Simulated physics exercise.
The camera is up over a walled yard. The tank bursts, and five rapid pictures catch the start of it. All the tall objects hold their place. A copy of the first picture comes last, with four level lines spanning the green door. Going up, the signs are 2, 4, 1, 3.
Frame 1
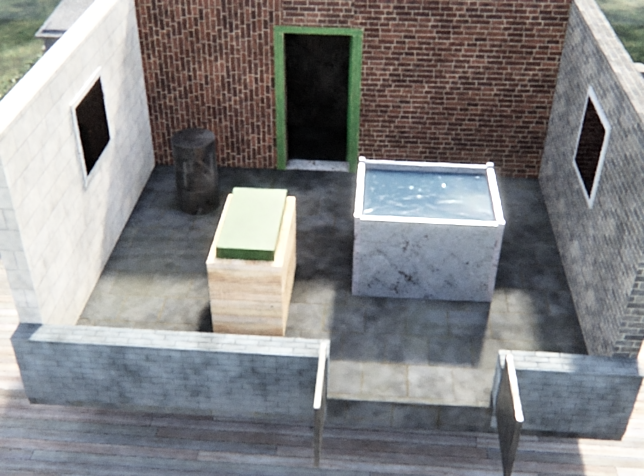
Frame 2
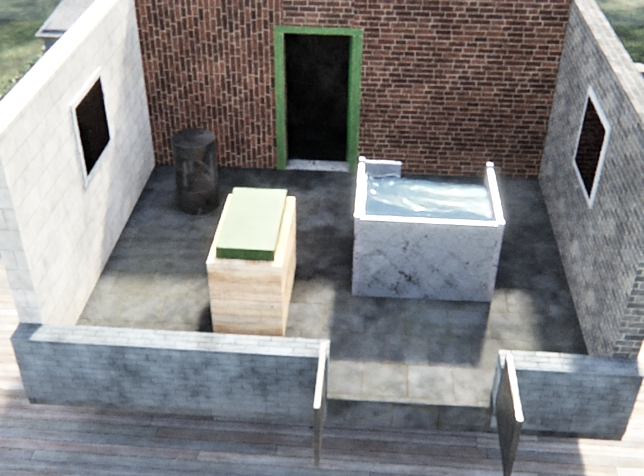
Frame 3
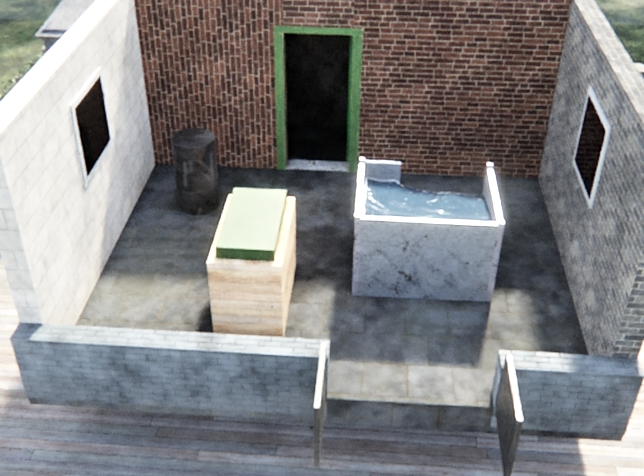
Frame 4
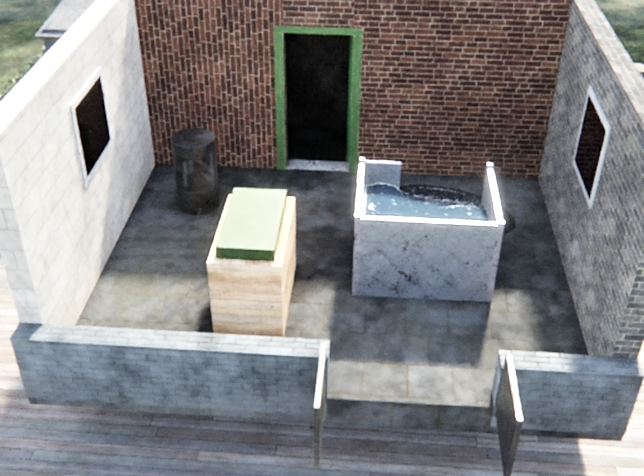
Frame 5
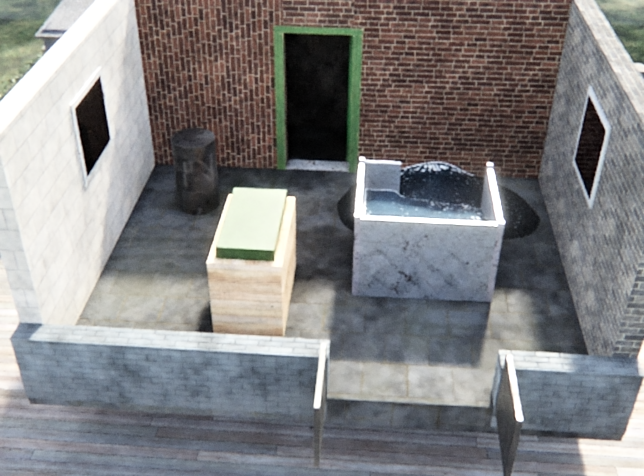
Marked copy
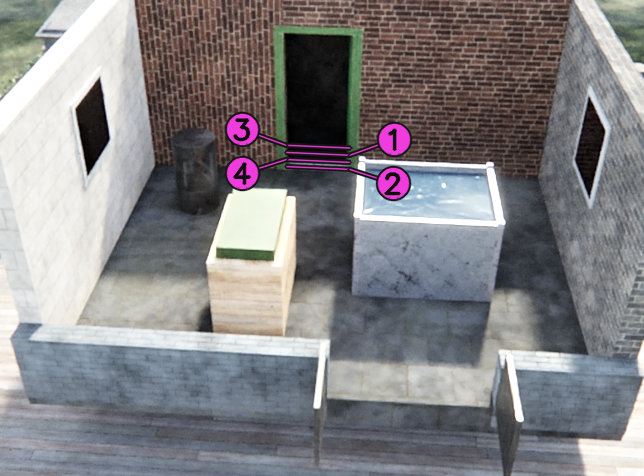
Water sloshing in a marble tank in a walled yard, its level dropping as a dark wet patch spreads behind it.
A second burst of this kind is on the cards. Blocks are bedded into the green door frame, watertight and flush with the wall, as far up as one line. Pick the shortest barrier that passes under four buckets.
4 will do.
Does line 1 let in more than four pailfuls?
No, that is safe.
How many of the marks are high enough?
Three of the four.
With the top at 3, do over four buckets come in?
No.
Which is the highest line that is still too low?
2 it is.
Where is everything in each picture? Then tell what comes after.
Water in the tank at rest, its middle at (427, 197); foot of the green doorway at (317, 170); open gate at (414, 341), in the first frame.
Water covers 2 % of the ground, its front hidden from here, in the second frame.
Water covers 4 % of the ground, its front hidden from here, in the third frame.
Water covers 9 % of the ground, its front hidden from here, in the fourth frame.
Front seen at (520, 201), 16 % of the ground wet, in the fifth frame.
On the marked copy, 1 at (318, 153); 2 at (317, 167); 3 at (318, 146); 4 at (317, 160); from the bottom up 2, 4, 1, 3.
For line 1, nothing gets over.
For line 2, about 8 bucketfuls get in.
For line 3, nothing gets over.
For line 4, a splash gets over, under a bucket.
